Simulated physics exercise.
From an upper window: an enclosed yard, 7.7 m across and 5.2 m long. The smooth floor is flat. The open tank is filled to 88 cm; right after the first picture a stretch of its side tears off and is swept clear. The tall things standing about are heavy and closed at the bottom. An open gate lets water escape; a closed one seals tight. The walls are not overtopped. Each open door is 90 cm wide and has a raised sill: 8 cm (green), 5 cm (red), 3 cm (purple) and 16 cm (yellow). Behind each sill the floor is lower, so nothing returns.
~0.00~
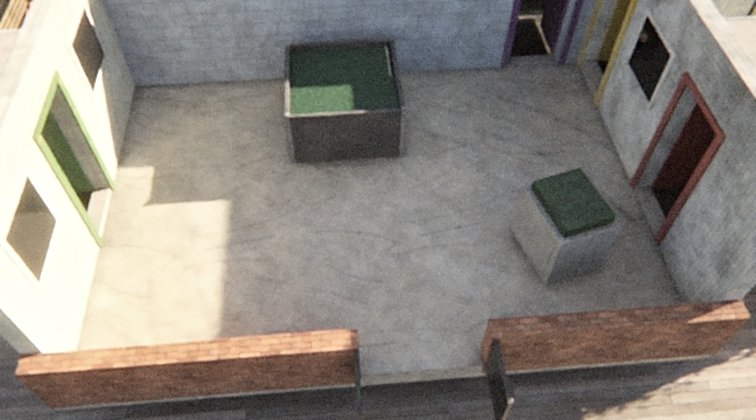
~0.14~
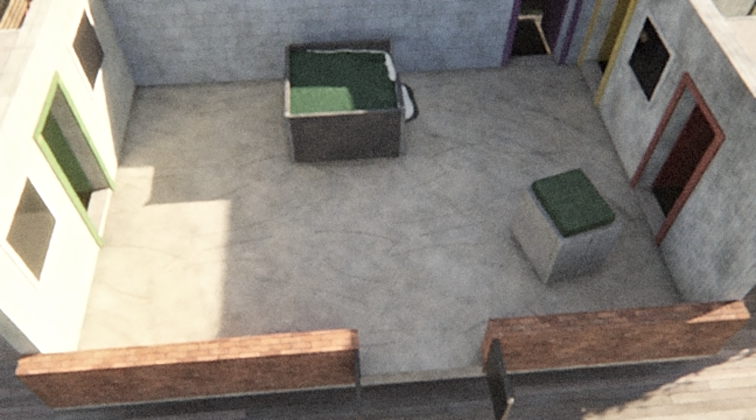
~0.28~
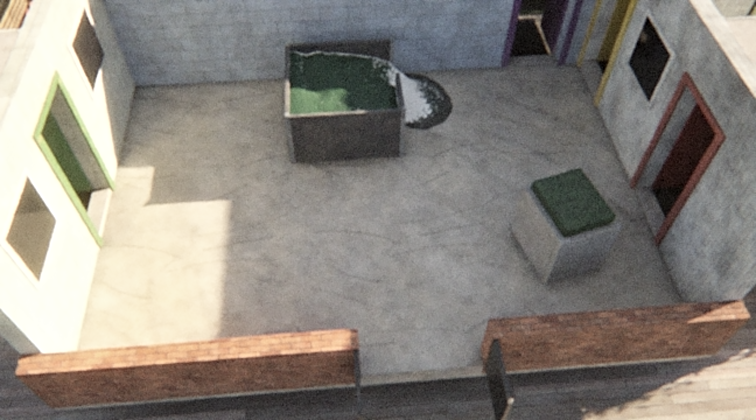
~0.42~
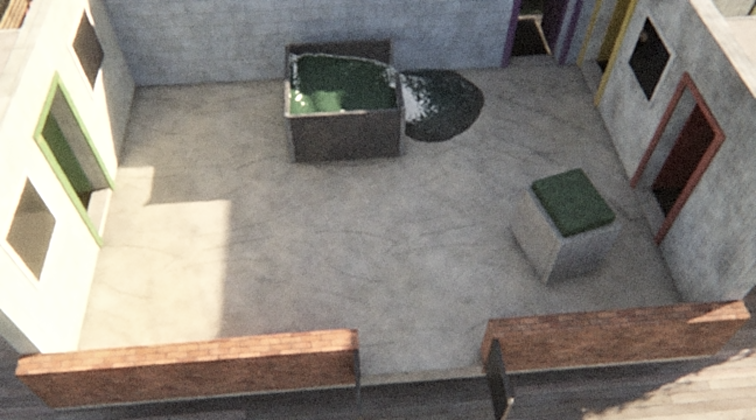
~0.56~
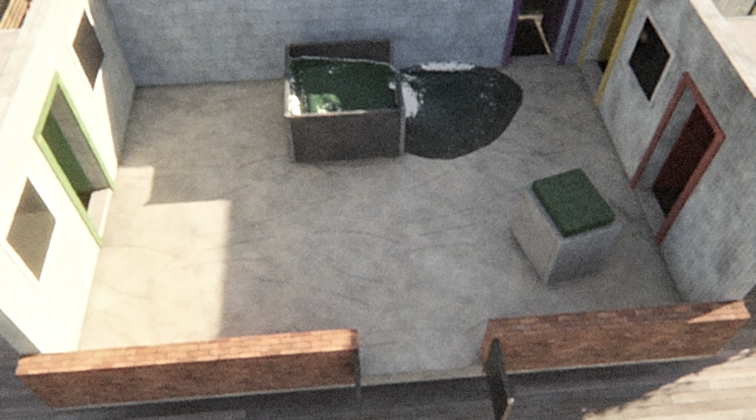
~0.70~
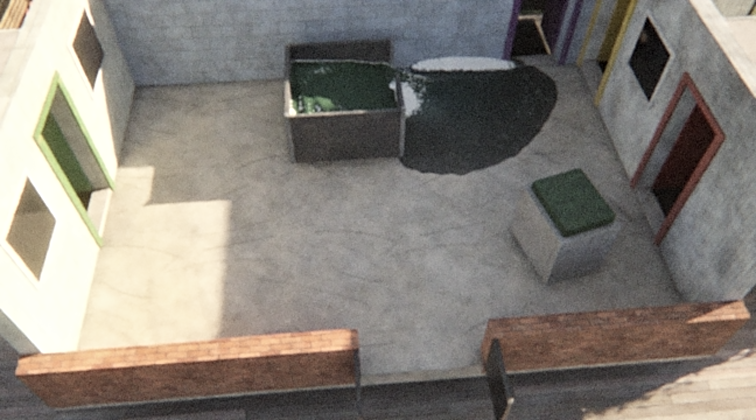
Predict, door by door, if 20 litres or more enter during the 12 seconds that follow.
The water let in: At the green door it keeps below the limit; at the red door it exceeds the limit; at the purple door it passes the limit; at the yellow door it goes over the limit.
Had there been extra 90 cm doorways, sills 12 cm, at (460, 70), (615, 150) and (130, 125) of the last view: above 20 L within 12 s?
In turn: Past it, past it, under.
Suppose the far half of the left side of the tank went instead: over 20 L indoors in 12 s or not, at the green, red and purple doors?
Against that limit: Green past it, red under, purple over.
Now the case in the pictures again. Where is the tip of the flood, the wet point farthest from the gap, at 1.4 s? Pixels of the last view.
Around (621, 179).
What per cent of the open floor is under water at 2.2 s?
About 25 per cent.
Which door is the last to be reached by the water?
The green one.
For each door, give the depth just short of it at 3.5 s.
Depths in cm: Green 0, red 8, purple 12, yellow 26.
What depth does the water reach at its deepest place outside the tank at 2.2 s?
Roughly 38 cm.
After 1.4 s water covers 25 % of the floor and is deepest (38 cm) near (572, 64); green door not reached, red door not reached, purple door 11 cm at the sill, 9 L in, yellow door 23 cm at the sill, 30 L in.
After 2.2 s water covers 25 % of the floor and is deepest (38 cm) near (584, 91); green door not reached, red door 10 cm at the sill, 1 L in, purple door 9 cm at the sill, 27 L in, yellow door 36 cm at the sill, 176 L in.
After 3.5 s water covers 35 % of the floor and is deepest (26 cm) near (584, 91); green door not reached, red door 8 cm at the sill, 15 L in, purple door 12 cm at the sill, 54 L in, yellow door 26 cm at the sill, 282 L in.
After 7.0 s water covers 65 % of the floor and is deepest (15 cm) near (672, 331); green door not reached, red door 5 cm at the sill, 24 L in, purple door 9 cm at the sill, 159 L in, yellow door 12 cm at the sill, 318 L in.
After 12.0 s water covers 90 % of the floor and is deepest (8 cm) near (580, 231); green door 6 cm at the sill, 0 L in, red door 7 cm at the sill, 52 L in, purple door 6 cm at the sill, 219 L in, yellow door 5 cm at the sill, 318 L in.
